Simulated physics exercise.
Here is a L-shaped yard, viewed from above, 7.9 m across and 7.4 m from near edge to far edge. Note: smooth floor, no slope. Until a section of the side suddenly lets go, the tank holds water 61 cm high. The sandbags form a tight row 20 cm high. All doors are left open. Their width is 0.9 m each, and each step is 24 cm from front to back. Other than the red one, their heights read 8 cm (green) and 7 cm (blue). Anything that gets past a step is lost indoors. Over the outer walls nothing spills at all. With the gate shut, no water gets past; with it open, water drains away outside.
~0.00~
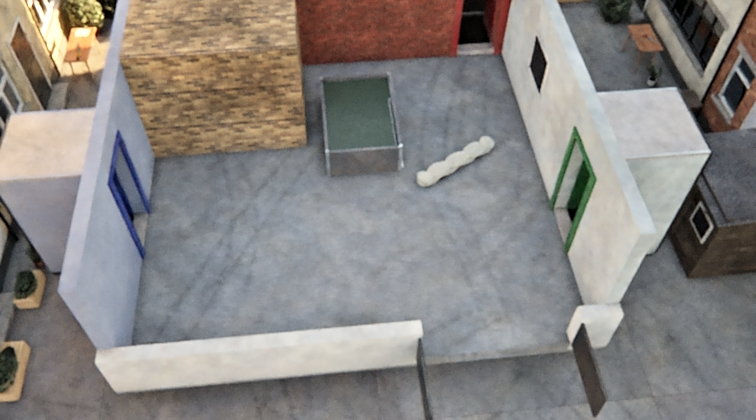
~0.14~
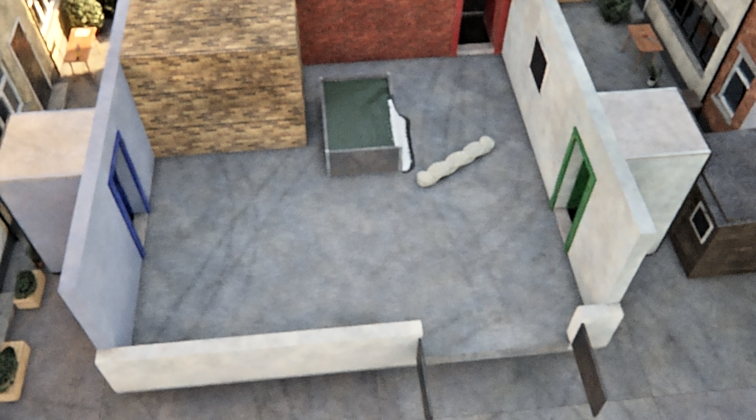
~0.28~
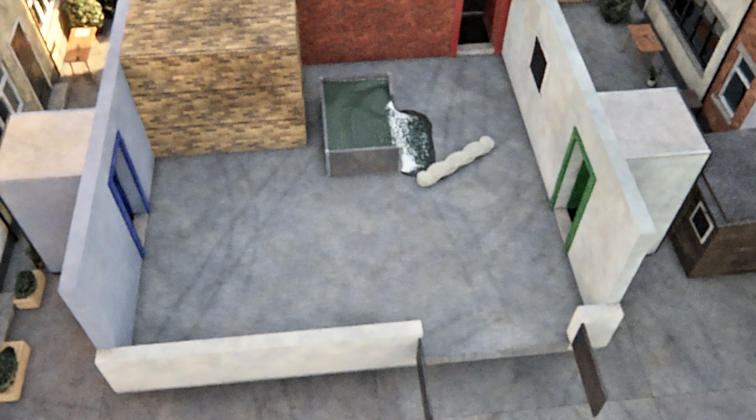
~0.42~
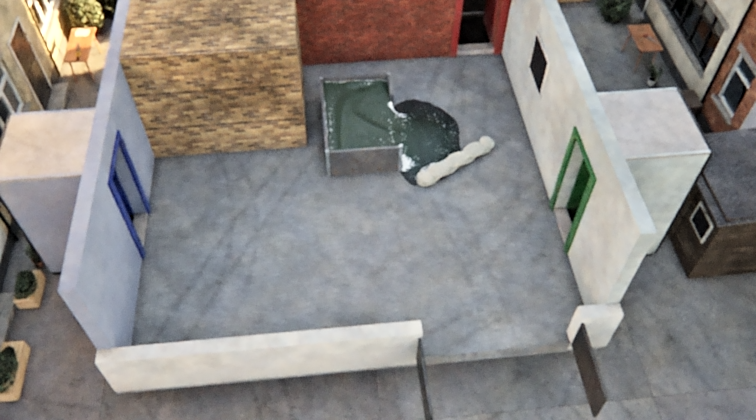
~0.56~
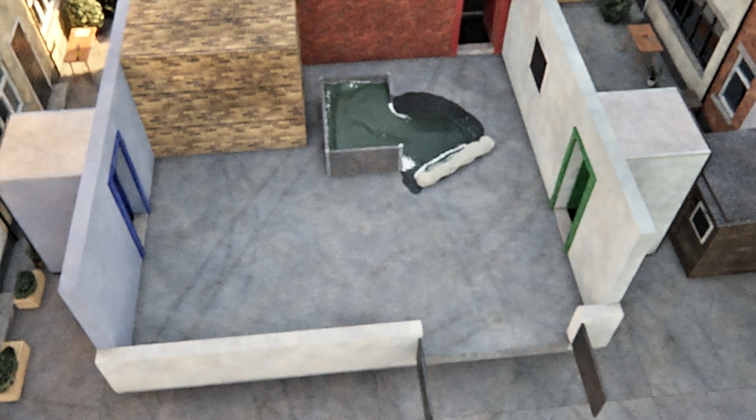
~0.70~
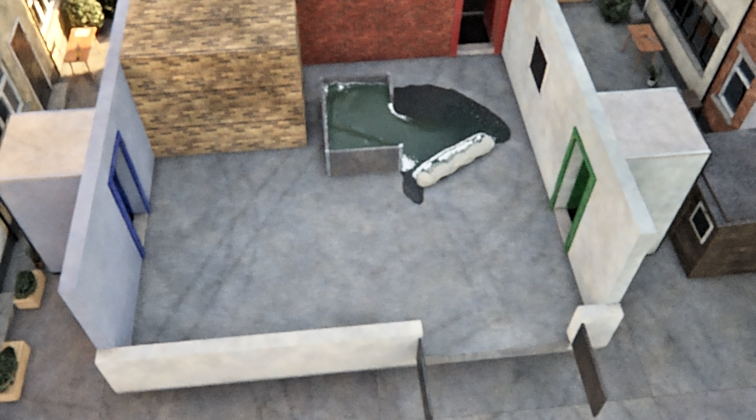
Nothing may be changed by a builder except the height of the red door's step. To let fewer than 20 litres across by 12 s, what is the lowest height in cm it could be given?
The lowest such height is close to 28 cm.
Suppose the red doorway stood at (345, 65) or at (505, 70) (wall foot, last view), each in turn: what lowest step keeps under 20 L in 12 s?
Roughly 11.0 cm for the first and 20 cm for the second.
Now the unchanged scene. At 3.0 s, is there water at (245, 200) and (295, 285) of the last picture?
In order, the two points are bone dry and bone dry.
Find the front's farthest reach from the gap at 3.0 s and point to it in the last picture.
I'd put the front's tip around (575, 302).
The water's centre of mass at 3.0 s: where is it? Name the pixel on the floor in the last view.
Approximately (436, 128).
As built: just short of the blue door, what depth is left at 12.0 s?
A ruler would read roughly 1.5 cm.
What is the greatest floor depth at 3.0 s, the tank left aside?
32 cm.
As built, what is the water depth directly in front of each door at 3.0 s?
Lab note, cm: Red 28; green 6; blue 0.
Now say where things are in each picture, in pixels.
Still water, 61 cm deep, in the tank at (359, 114); the red door at (480, 20) is dry, in the first frame.
Water pours out at (394, 135) and has run 0.3 m, to (411, 160); about 10 cm deep outside, 61 cm at the back, in the second frame.
Water pours out at (394, 136) and has run 0.8 m, to (428, 131); about 11 cm deep outside, 61 cm at the back, in the third frame.
Water pours out at (394, 137) and has run 1.3 m, to (456, 140); about 10 cm deep outside, 55 cm at the back, in the fourth frame.
Water pours out at (394, 137) and has run 1.9 m, to (480, 136); about 9 cm deep outside, 52 cm at the back, in the fifth frame.
The gap is at (394, 137), the front 2.4 m out at (505, 136); the back of the tank holds 51 cm; 1.5 m in a straight line remain to the red door at (480, 20), in the sixth frame.
After 1.4 s water covers 15 % of the floor, deepest (38 cm) near (452, 159); it has not reached the red door.
After 3.0 s water covers 25 % of the floor, deepest (32 cm) near (488, 54); 28 cm at the red door, 83 litres in over its 13 cm step.
After 12.0 s water covers 75 % of the floor, deepest (8 cm) near (307, 65); 7 cm at the red door, 202 litres in over its 13 cm step.
At the red door as built, the water arrived by 1.9 s and peaked near 28 cm at 3.0 s.
Run again over the same 12 s with other heights there, 42 litres in over 24.5 cm, 6 litres over 33.5 cm. The limit of 20 litres is kept from about 28 cm up.
